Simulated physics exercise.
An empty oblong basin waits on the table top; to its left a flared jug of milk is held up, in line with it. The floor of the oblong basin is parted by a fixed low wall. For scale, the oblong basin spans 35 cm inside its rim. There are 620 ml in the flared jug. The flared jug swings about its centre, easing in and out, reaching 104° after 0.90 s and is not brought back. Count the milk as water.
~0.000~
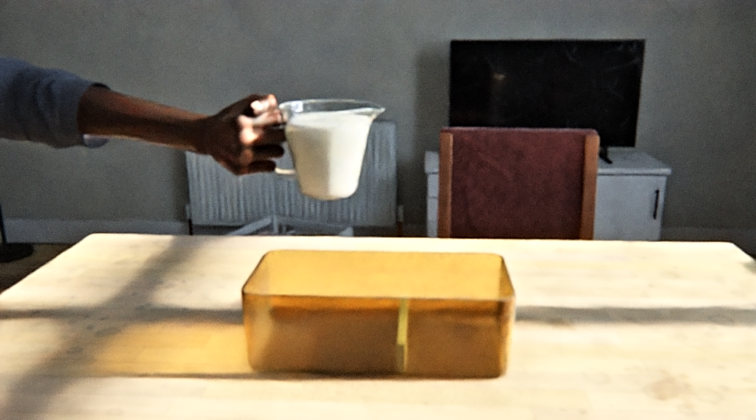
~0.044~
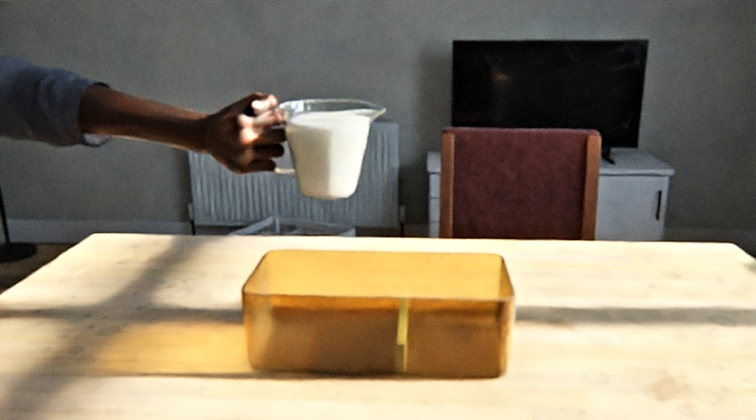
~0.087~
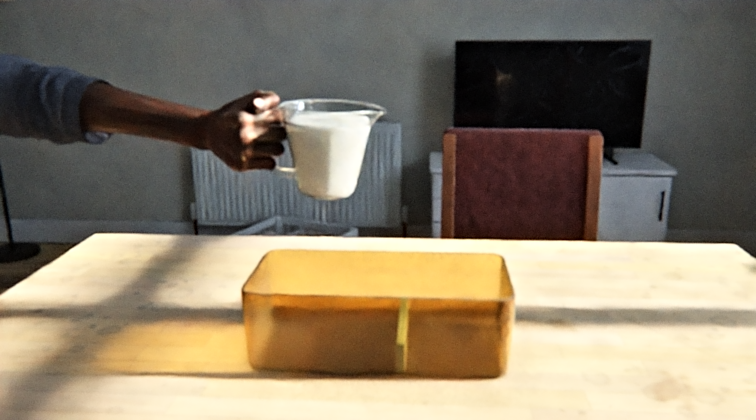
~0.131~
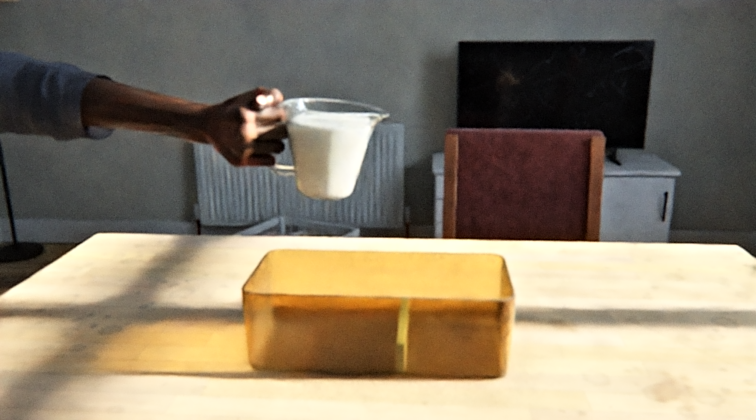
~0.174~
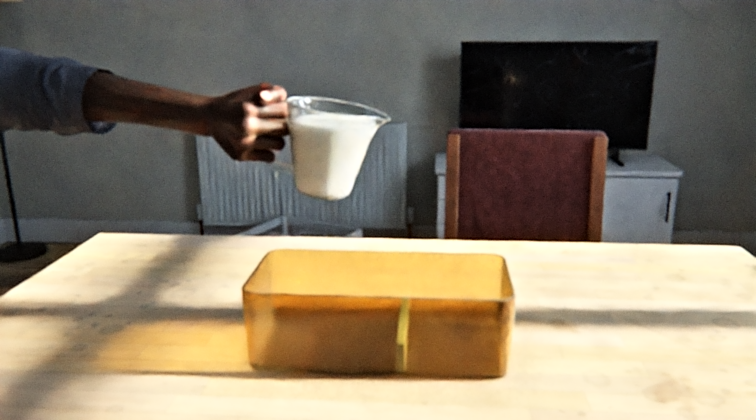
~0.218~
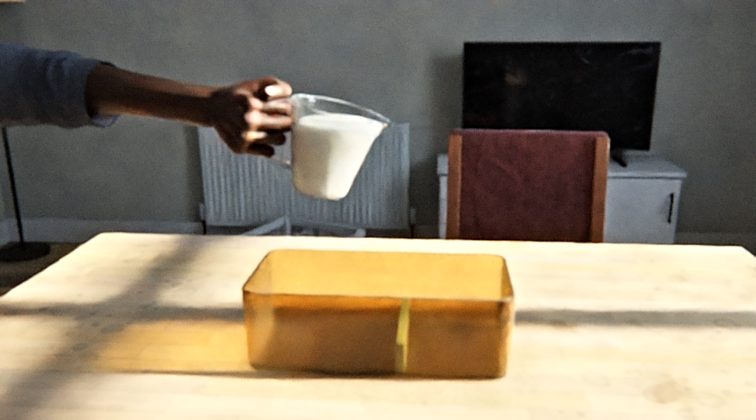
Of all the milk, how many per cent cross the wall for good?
The far part has some 90 per cent.
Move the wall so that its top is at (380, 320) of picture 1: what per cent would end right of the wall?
Then about 90 per cent.
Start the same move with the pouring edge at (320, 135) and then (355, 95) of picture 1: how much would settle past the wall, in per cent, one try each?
In turn about 5 and 60 per cent.
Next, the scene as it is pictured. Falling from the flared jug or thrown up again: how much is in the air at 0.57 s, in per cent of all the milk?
About 28 per cent.
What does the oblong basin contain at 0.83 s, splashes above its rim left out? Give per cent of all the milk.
Some 70 per cent.
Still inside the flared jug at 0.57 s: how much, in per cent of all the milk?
Some 64 per cent.
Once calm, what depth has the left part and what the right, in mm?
Some 2 mm on the left and 26 mm on the right.
By 0.57 s the tilt is 74° and 64 per cent is still to pour, 0 is left of the wall and 8 right of it.
By 0.83 s the tilt is 103° and 11 per cent is still to pour, 2 is left of the wall and 67 right of it.
By 1.10 s the tilt is 104° and 0 per cent is still to pour, 7 is left of the wall and 90 right of it.
By 1.40 s the tilt is 104° and 0 per cent is still to pour, 8 is left of the wall and 90 right of it.
At rest 8 per cent lies left of the wall, 90 right of it and 2 outside.
